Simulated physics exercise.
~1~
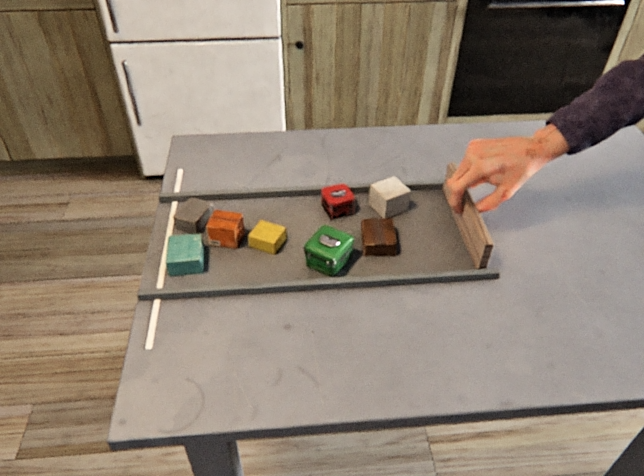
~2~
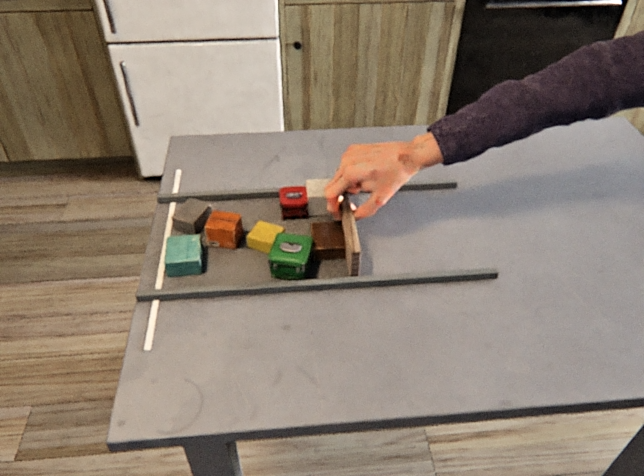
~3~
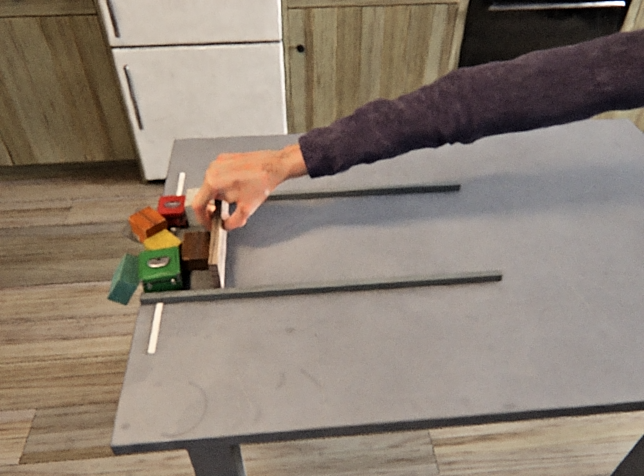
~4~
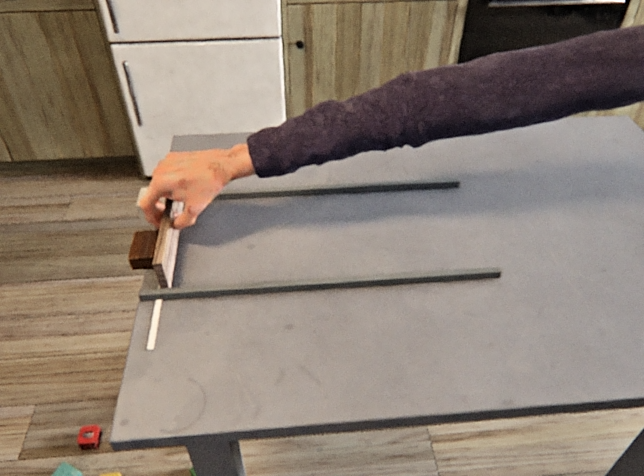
On a grey table in a room with wooden cabinets, small coloured blocks and boxes lie scattered between two dark rails, near a pale strip of tape at the left end. A hand holds an upright board at the right and slides it left, gathering the red case, white block, green case and brown box. The board keeps pushing, and the crowded group moves past the tape, with the turquoise and orange pieces tipping at the edge. Finally the board stands by the tape, the brown box and white block still against it, while the other six have fallen, the red case lying on the floor.
